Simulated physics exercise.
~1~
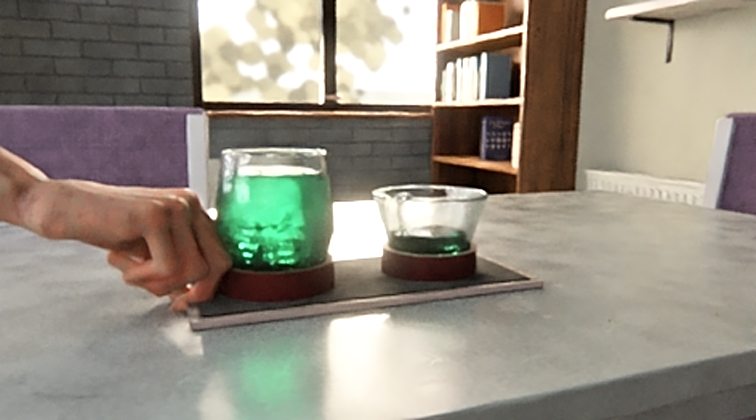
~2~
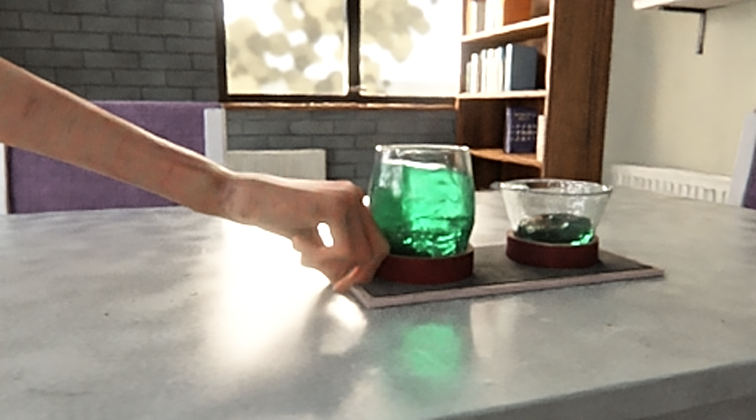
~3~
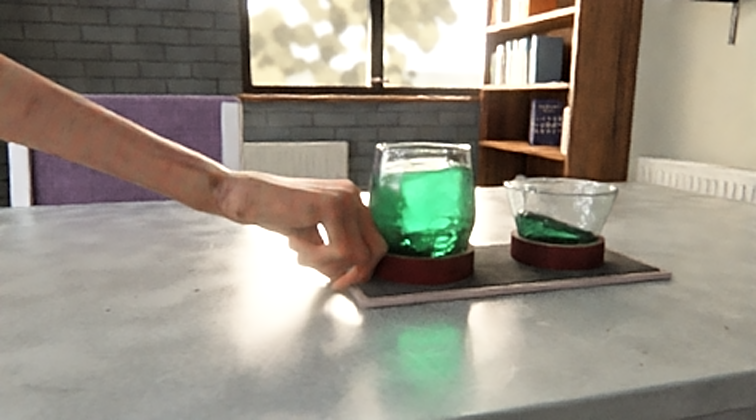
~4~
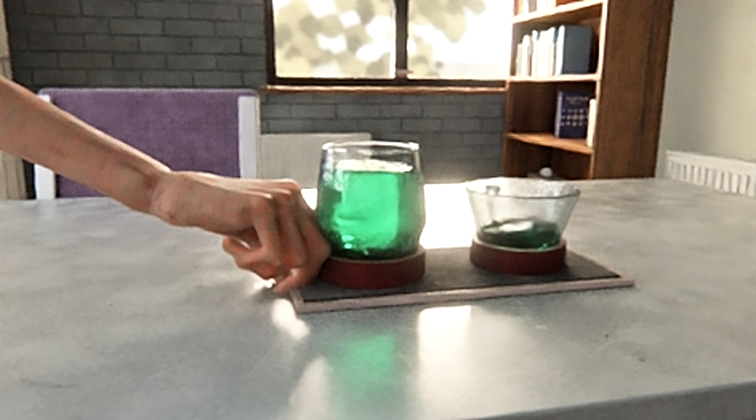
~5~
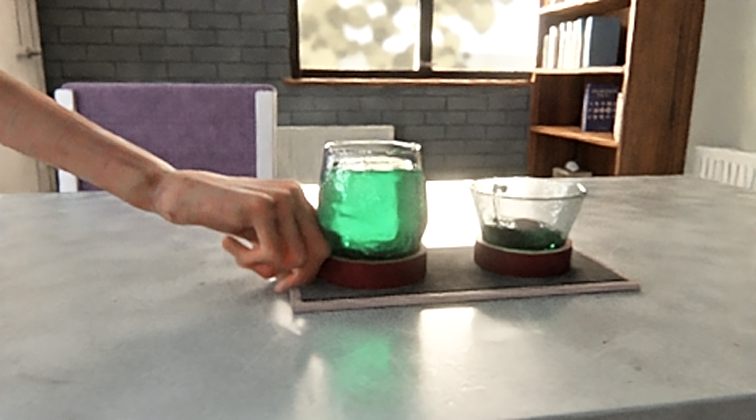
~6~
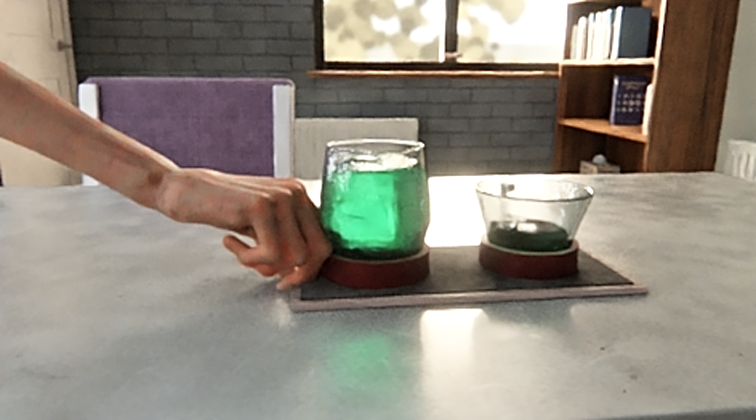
A dark tray with a pale edge slides across a grey table top, seen from slightly above its level in a room with purple chairs, a brick wall, a bright window and a wooden bookcase. On it, in dark red holders, stand a round-bellied glass of bright green liquid at left and a wide clear cup with less green at right. A hand reaching from the left holds the tray's near end and moves it right, then back left a shorter way, while the liquid sloshes. Finally the tray rests, both vessels upright, the hand still beside it.
